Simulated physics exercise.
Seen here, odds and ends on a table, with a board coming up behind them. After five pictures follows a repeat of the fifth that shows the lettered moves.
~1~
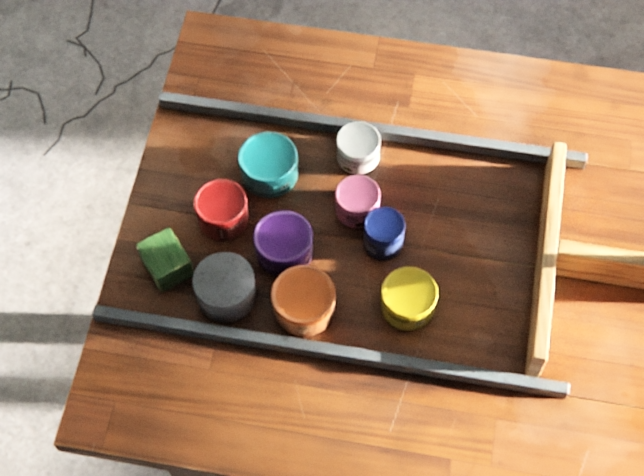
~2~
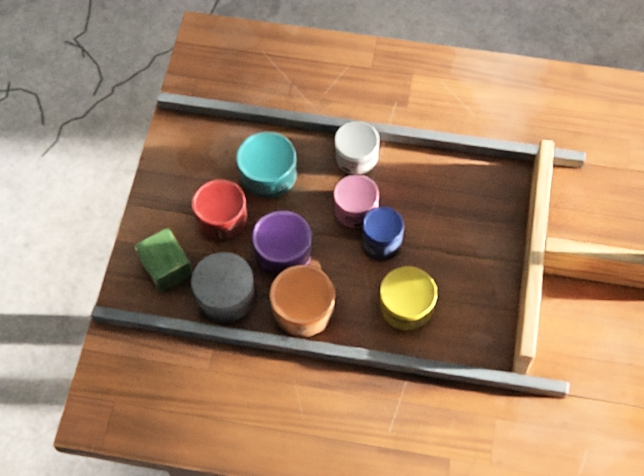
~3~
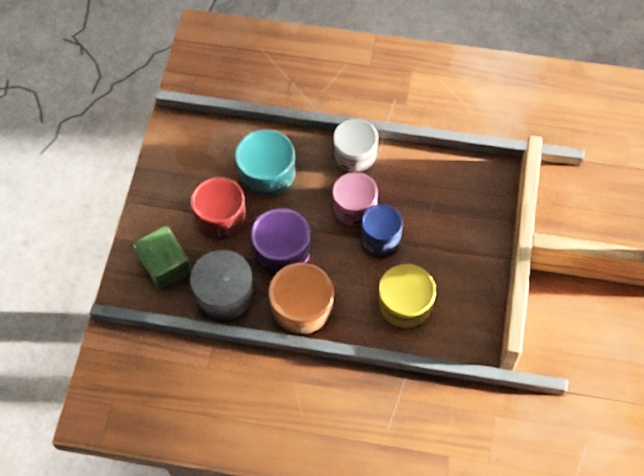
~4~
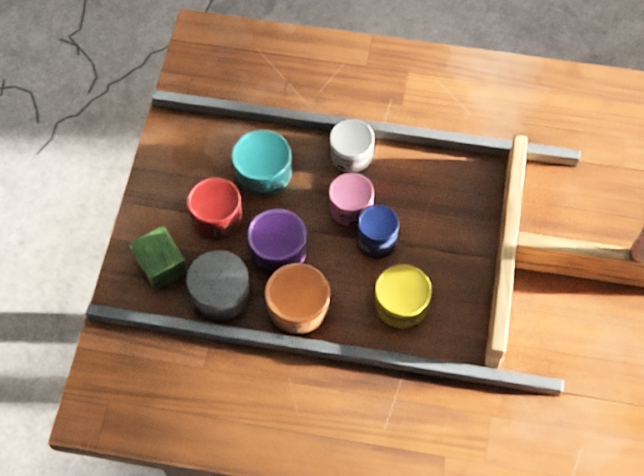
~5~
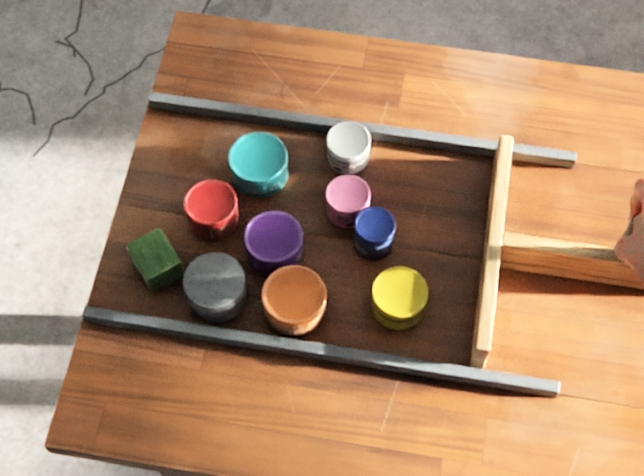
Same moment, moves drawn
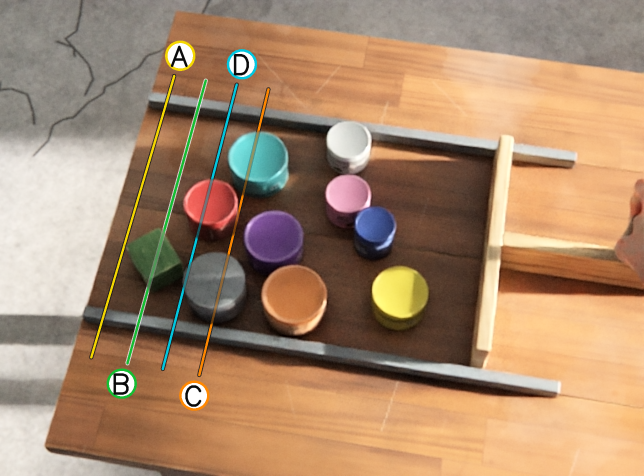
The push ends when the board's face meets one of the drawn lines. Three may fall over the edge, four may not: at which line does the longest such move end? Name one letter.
D is the last line within the limit.
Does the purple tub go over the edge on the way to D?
By then, no.
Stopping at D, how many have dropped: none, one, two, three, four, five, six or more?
Three.
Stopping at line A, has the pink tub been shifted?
By then, yes.
On the copy, A at (136, 207); B at (169, 212); C at (236, 222); D at (202, 217).
On D. First, board (388, 221); orange tub (284, 302); yellow jar (343, 289).
Then, board (284, 205); green block (138, 243); red jar (160, 193).
Finally, board (204, 193); red jar over the edge; green block over the edge; three fallen.
By contrast, A drops ten; B drops five; C is within the limit but short.
